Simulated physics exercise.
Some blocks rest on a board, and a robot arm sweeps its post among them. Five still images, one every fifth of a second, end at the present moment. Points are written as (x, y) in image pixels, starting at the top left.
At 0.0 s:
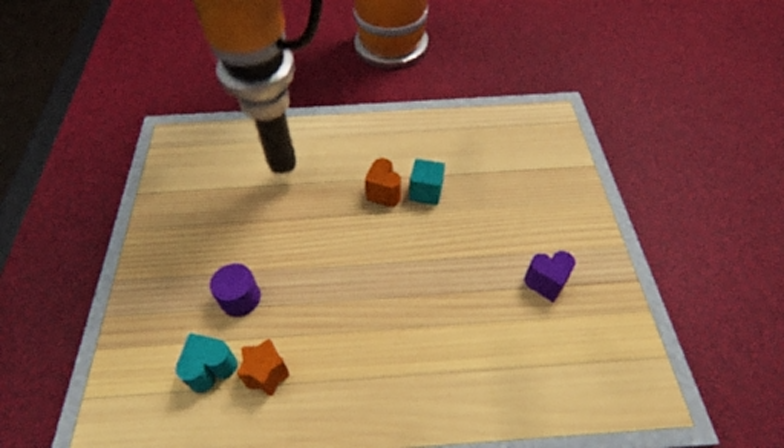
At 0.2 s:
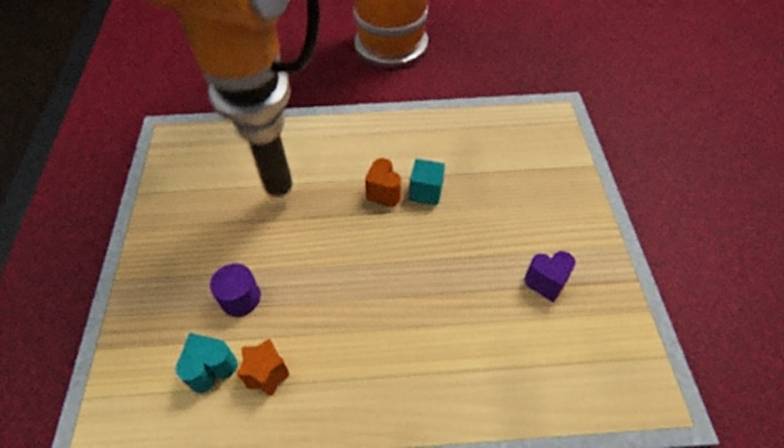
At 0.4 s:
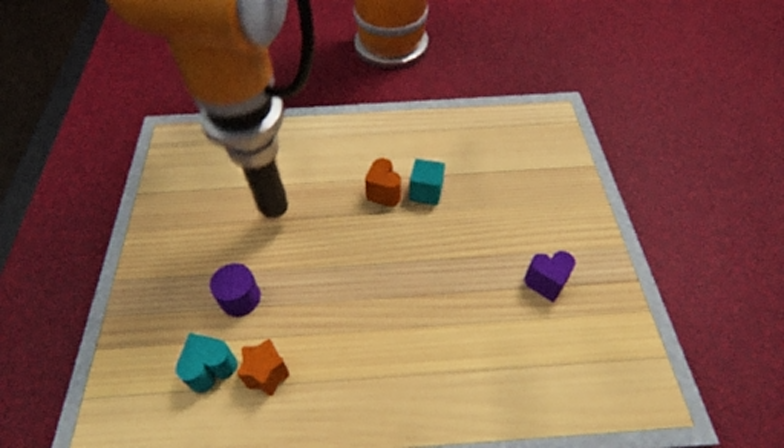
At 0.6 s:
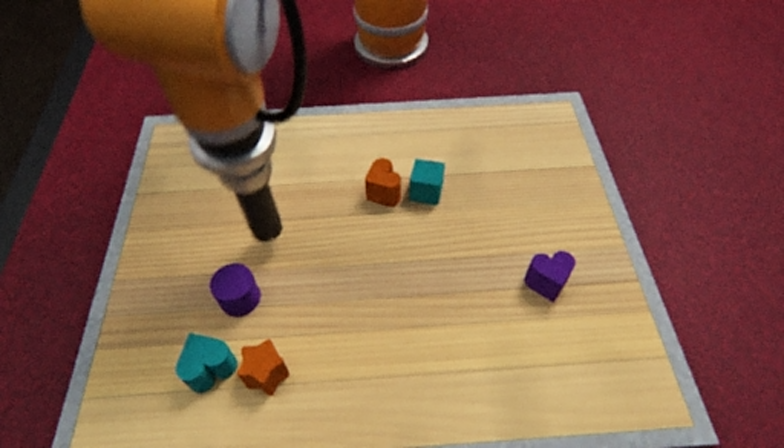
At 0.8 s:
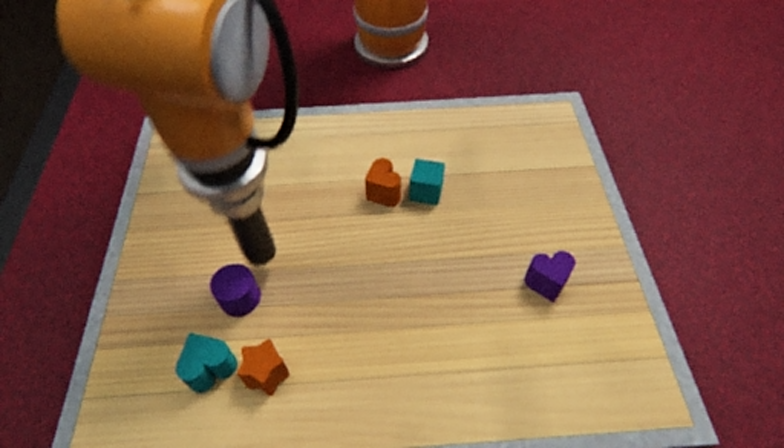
The video shows an orange robot arm moving its dark post down across a wooden board, drifting slightly left until its tip is close to a purple round block, while the turquoise, orange and purple blocks all remain still.
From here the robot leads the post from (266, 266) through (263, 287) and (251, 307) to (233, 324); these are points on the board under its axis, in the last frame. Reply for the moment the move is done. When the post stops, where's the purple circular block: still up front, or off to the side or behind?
The post still pushes it.
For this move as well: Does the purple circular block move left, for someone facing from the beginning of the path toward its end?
Short answer: No.
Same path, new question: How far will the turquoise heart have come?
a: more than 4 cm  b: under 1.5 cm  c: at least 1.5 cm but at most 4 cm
b: Under 1.5 cm.
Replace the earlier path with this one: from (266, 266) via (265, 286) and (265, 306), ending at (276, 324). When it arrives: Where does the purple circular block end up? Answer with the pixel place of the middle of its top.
The middle of its upper face will lie at (219, 304).
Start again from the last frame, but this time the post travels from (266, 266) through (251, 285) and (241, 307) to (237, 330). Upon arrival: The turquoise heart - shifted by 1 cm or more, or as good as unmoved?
That block gets shifted.
What follows on the original path. Halfway along, post (252, 285); purple circular block (215, 303).
At the end, post (225, 312); turquoise heart (191, 361), turned 35° anticlockwise; purple circular block (183, 324); orange star block not moved.
